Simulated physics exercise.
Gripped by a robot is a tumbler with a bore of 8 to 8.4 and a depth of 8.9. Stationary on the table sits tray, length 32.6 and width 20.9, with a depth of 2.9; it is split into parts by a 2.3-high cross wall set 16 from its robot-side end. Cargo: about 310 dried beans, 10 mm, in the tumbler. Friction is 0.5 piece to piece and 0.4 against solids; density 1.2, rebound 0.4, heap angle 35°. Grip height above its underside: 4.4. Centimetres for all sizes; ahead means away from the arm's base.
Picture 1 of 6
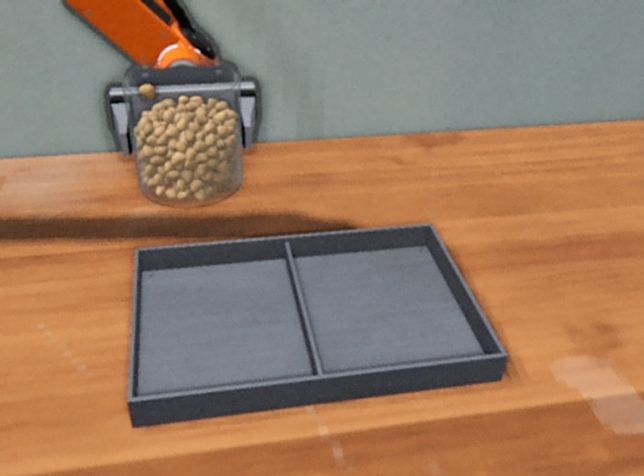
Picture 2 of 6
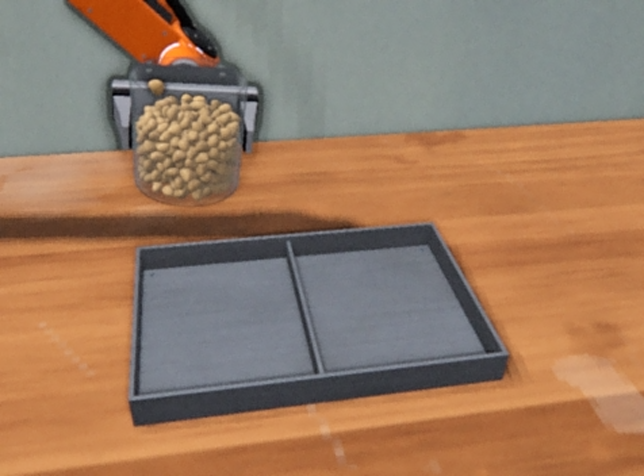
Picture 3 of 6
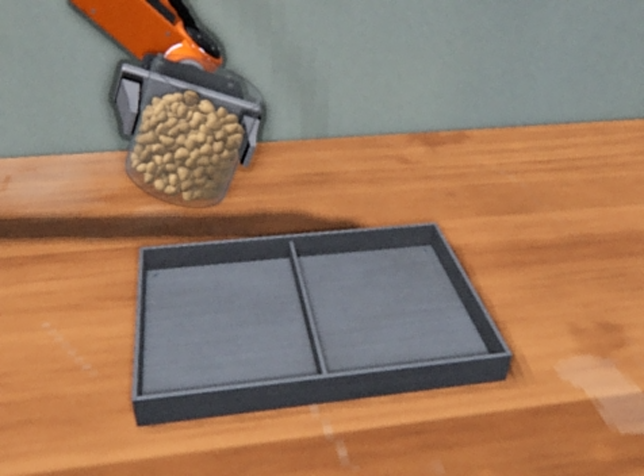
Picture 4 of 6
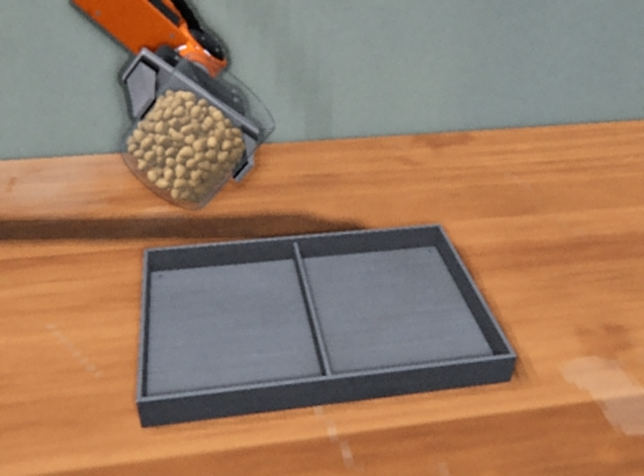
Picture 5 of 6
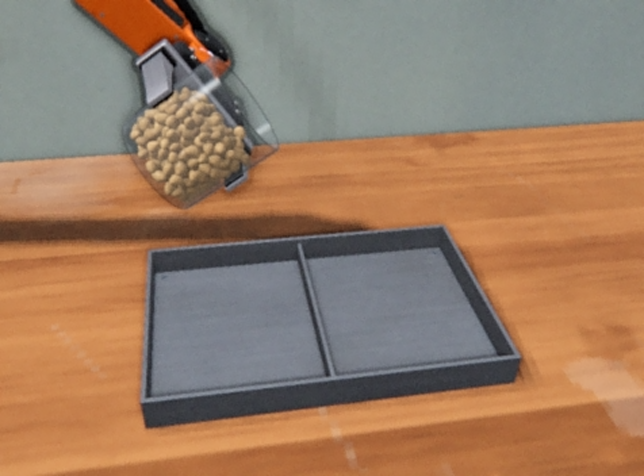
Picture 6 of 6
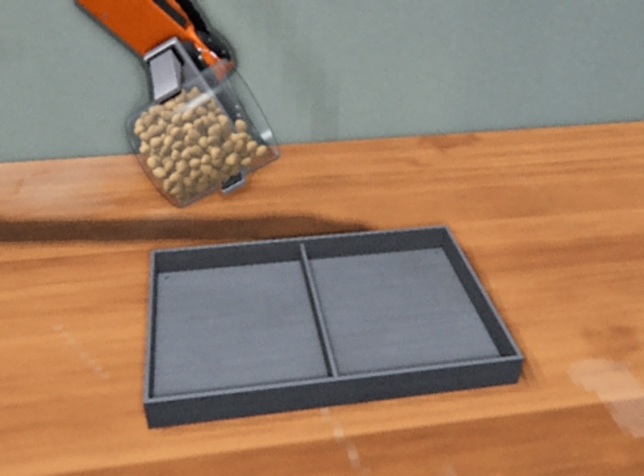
A clear tumbler full of tan dried beans, gripped by an orange robot arm at the upper left, is held above a wooden table before a grey-green wall, seen from slightly above. A dark grey tray, split into two parts by a cross wall, sits on the table below. The arm steadily tilts the tumbler to a steep angle, and the beans shift toward its lower right side.
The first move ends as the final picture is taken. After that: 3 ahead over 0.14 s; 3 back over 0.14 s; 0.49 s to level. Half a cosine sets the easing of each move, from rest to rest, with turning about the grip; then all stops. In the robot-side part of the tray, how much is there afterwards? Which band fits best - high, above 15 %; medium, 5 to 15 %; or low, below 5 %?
Low, below 5 %.
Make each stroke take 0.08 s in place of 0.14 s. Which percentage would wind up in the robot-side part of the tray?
Roughly 0 in a hundred.
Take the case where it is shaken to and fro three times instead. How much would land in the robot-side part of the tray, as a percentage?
Result: Approximately 0 per cent.
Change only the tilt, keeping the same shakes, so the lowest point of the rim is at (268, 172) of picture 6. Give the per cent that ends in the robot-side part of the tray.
The share is around 5 %.
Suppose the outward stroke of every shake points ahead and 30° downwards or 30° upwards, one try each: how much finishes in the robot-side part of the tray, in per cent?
0 and 0 %.
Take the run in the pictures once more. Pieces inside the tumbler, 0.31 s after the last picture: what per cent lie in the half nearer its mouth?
That share comes to roughly 35 percent.
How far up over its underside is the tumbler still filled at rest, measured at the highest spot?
Top of the fill: Near 9.0 cm.
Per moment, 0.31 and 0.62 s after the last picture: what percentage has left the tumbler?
At the first moment 0 per cent, at the second 0 per cent.
Then, 0.31 s on, tilted 62° forward, highest piece 24 above the table; 311 in the tumbler, 3 in flight or on a rim.
Then, 0.62 s on, tilted 14° forward, highest piece 26 above the table; 308 in the tumbler, 4 in the far-side part, 2 in the robot-side part.
Then, 0.97 s on, level, highest piece 26 above the table; 307 in the tumbler, 5 in the far-side part, 2 in the robot-side part.
Then, 2.02 s on, level, highest piece 26 above the table; 307 in the tumbler, 5 in the far-side part, 2 in the robot-side part.
In the end, 307 in the tumbler, 5 in the far-side part, 2 in the robot-side part. That is 1 % in the robot-side part of the tray.
